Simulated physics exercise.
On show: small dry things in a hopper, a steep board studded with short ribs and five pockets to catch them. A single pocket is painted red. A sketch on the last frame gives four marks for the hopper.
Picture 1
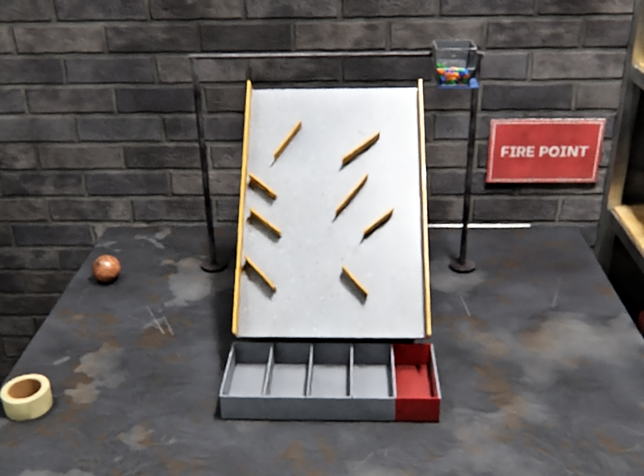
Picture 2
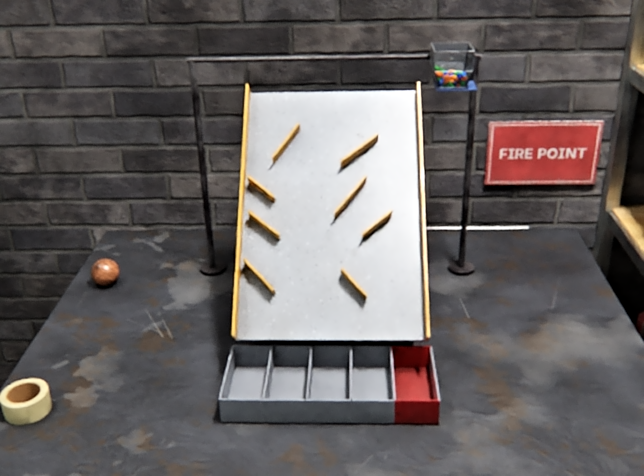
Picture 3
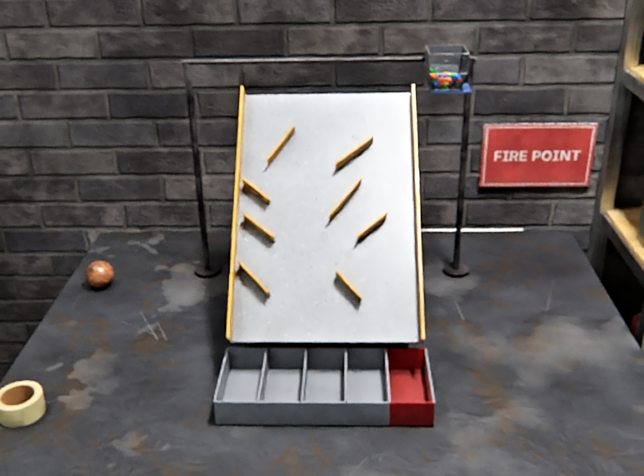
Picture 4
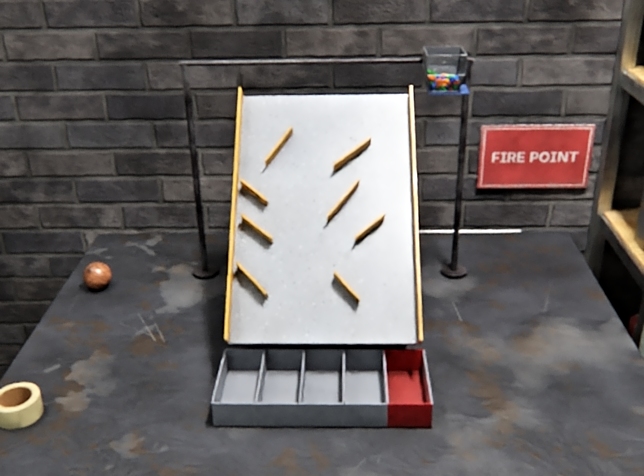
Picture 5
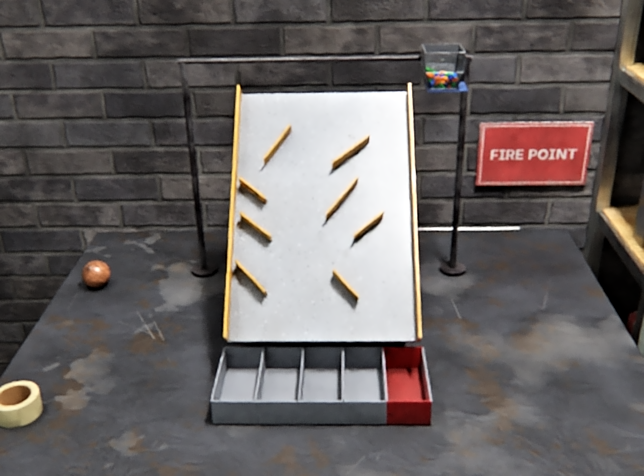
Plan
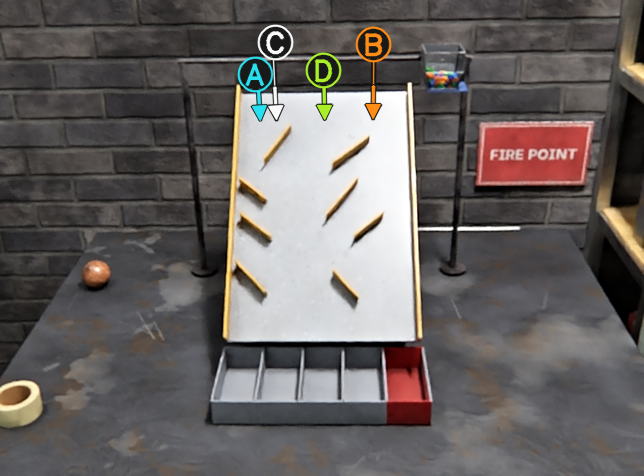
A steep ribbed board stands above five pockets, one red, as the view shifts slightly.
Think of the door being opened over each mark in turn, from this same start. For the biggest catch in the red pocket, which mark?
B.
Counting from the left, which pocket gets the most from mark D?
The second.
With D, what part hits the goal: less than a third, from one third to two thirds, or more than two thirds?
Mark D gives less than a third.
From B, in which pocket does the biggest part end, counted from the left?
It is the fifth one.
On the marked copy, mark A meets the board at (260, 115); mark B meets the board at (373, 113); mark C meets the board at (276, 114); mark D meets the board at (324, 114).
With A, a stray few in the red pocket, most in other pockets, a small part held on the board.
With B, about half in the red pocket, about a third in other pockets, a stray few outside the box.
With C, none in the red pocket, most in other pockets, a small part held on the board, a stray few outside the box.
With D, none in the red pocket, most in other pockets, about a quarter outside the box.
